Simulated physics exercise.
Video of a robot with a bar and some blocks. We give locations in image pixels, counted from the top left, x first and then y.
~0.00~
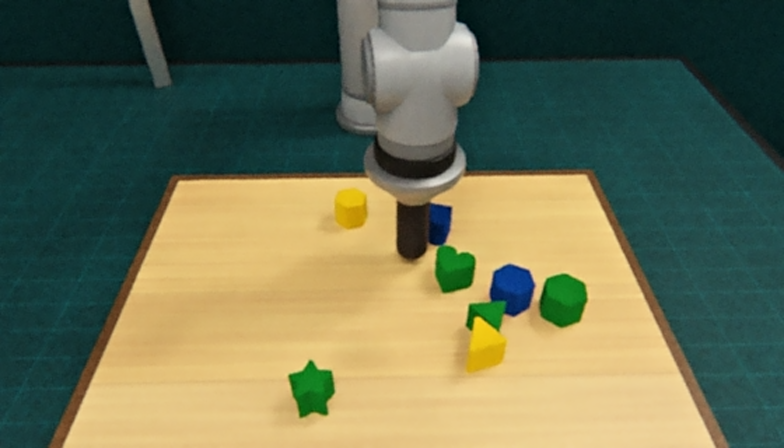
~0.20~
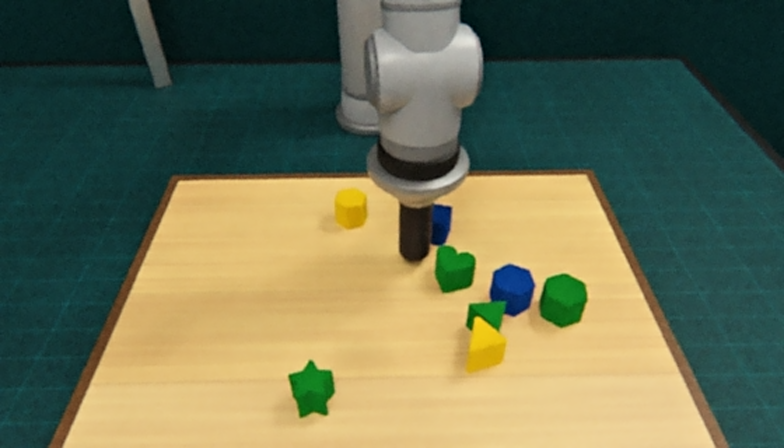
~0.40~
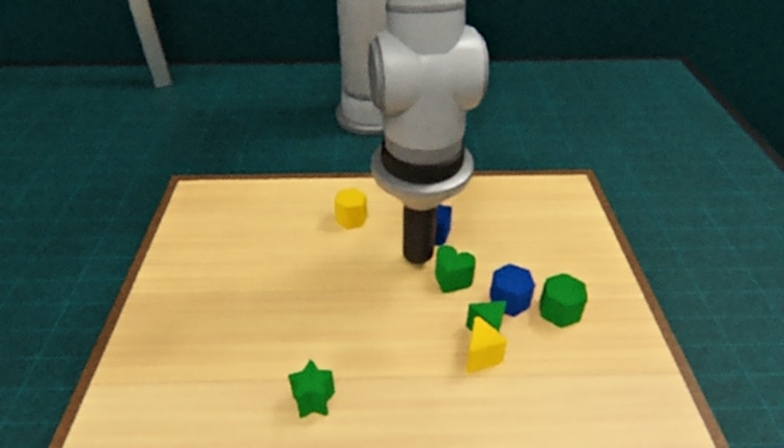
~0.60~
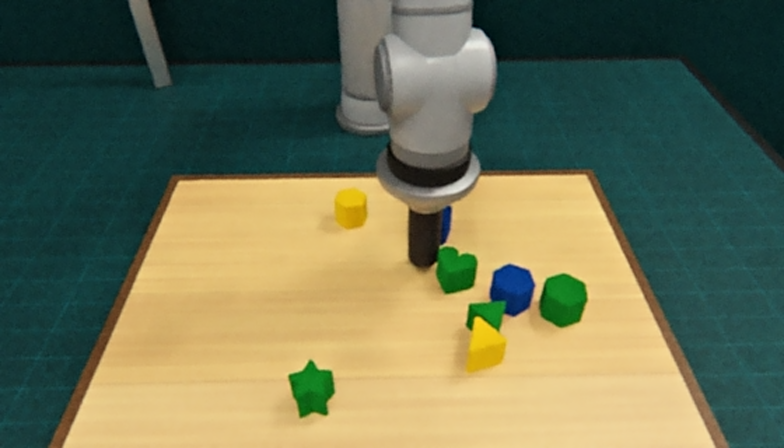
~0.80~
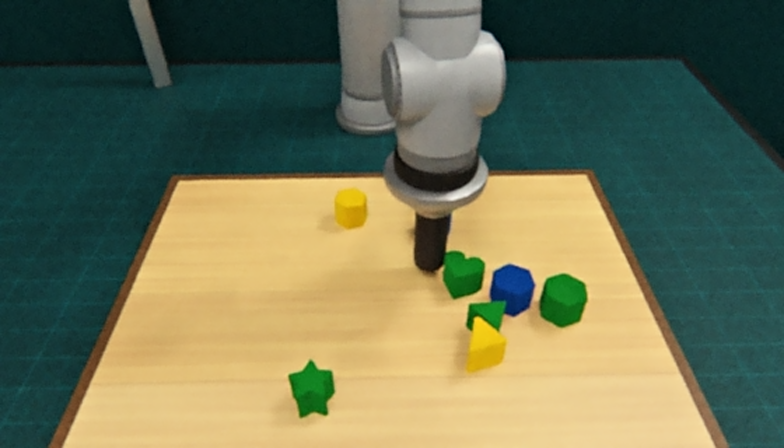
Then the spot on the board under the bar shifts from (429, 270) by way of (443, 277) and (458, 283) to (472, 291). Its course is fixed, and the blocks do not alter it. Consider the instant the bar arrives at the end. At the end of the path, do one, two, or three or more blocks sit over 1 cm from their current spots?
Moved: More than two.
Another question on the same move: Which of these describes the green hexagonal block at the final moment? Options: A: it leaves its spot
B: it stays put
It's A.
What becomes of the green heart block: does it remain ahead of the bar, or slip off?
Answer: Still ahead.
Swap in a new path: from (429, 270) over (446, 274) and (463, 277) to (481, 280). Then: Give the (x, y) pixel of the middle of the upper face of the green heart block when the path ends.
At pixel (494, 282).
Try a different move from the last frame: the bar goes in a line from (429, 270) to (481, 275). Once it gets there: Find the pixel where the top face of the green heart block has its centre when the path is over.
So, by the moment the path ends, you'll find the top centre of the green heart block at (494, 276).
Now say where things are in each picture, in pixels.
Bar tip at (412, 250); block tops, green heart block at (455, 258); yellow three-sided block at (485, 335); green three-sided block at (491, 311); blue hexagonal block at (514, 278); green hexagonal block at (567, 288), in the first picture.
Bar at (414, 251); blocks unchanged, in the second picture.
Bar at (418, 254); blocks unchanged, in the third picture.
Bar at (423, 257); green heart block at (456, 259), in the fourth picture.
Bar at (429, 262); green heart block at (464, 263); yellow three-sided block at (485, 335); green three-sided block at (491, 311); blue hexagonal block at (514, 278); green hexagonal block at (567, 288), in the fifth picture.
On the path given first. Halfway along, bar at (453, 271); green heart block at (487, 275); blue hexagonal block at (531, 286); green hexagonal block at (574, 290).
At the end, bar at (473, 282); green heart block at (501, 292), turned 40° clockwise; yellow three-sided block at (483, 339); green three-sided block at (491, 316); blue hexagonal block at (543, 300), turned 55° anticlockwise; green hexagonal block at (581, 290).
